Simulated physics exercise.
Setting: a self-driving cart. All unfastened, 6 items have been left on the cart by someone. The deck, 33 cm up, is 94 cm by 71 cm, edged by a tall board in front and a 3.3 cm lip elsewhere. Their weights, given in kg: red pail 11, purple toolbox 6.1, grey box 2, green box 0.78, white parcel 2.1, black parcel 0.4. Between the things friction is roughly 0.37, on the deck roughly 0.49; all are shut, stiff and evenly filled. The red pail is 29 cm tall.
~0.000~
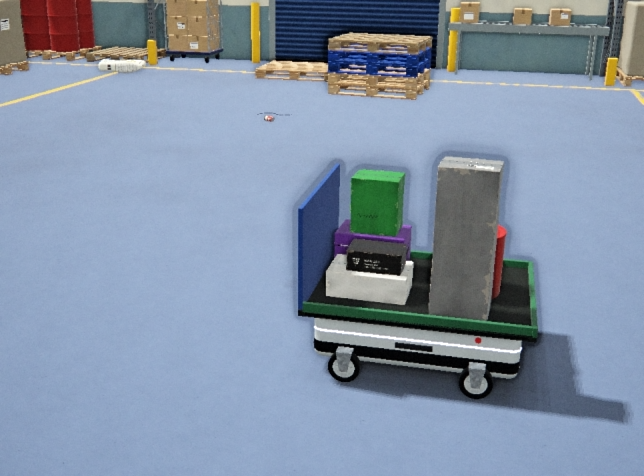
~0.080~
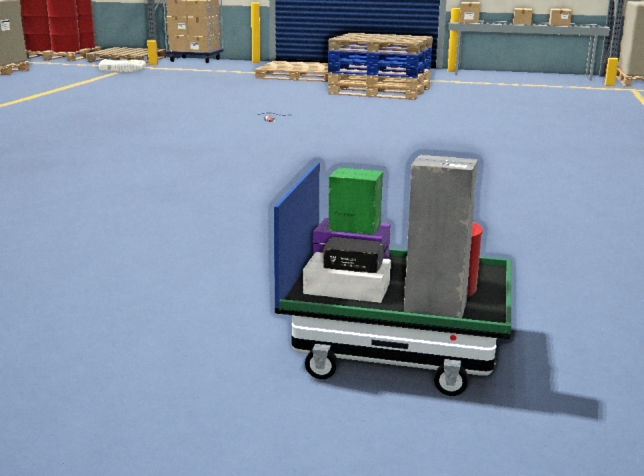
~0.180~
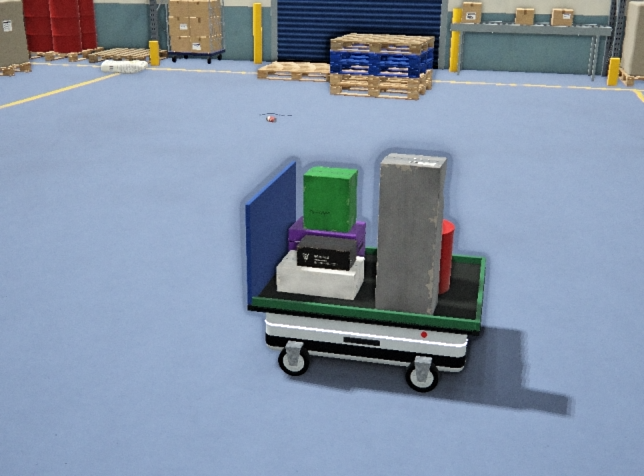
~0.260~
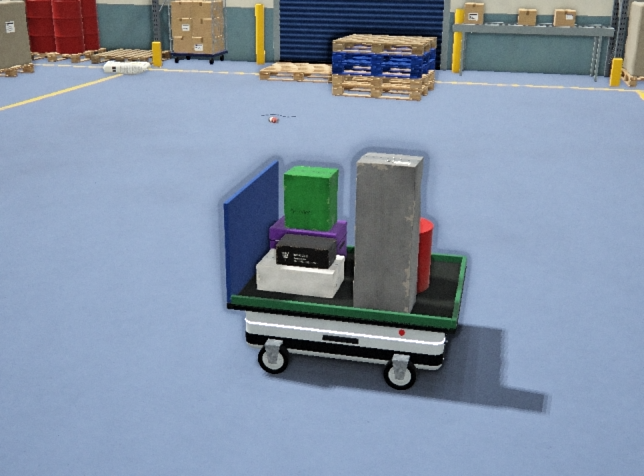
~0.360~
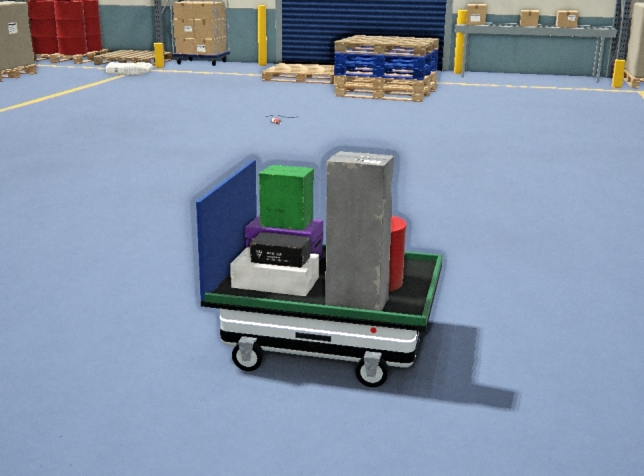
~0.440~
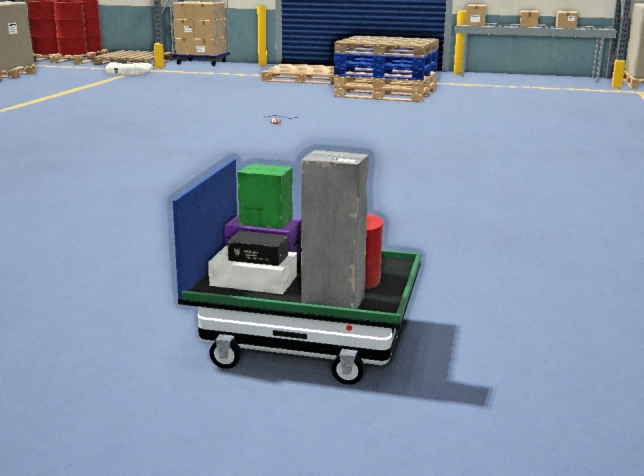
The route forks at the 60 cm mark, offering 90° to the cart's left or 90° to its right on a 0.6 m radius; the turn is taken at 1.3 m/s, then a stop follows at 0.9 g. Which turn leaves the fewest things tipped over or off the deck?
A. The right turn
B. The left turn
B, the left turn.
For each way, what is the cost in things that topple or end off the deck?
Going left: 2; going right: 3.
Turning left. At 0.94 s, cart 122 cm along, turned 45°; green box now off the deck; purple toolbox moved 7 cm near (96, 270); black parcel moved 15 cm.
After 1.34 s, cart 174 cm along, turned 88°; purple toolbox moved 7 cm near (11, 355); black parcel moved 16 cm; white parcel moved 5 cm.
In the end (2.8 s), off the deck, green box; toppled on the cart, grey box; not toppled but over 10 cm from the start, black parcel; the other 3 under 10 cm from the start. In the last view, red pail near (95, 328).
Turning right instead, grey box, green box and black parcel tipped over or off the deck, 3 of 6 in all.
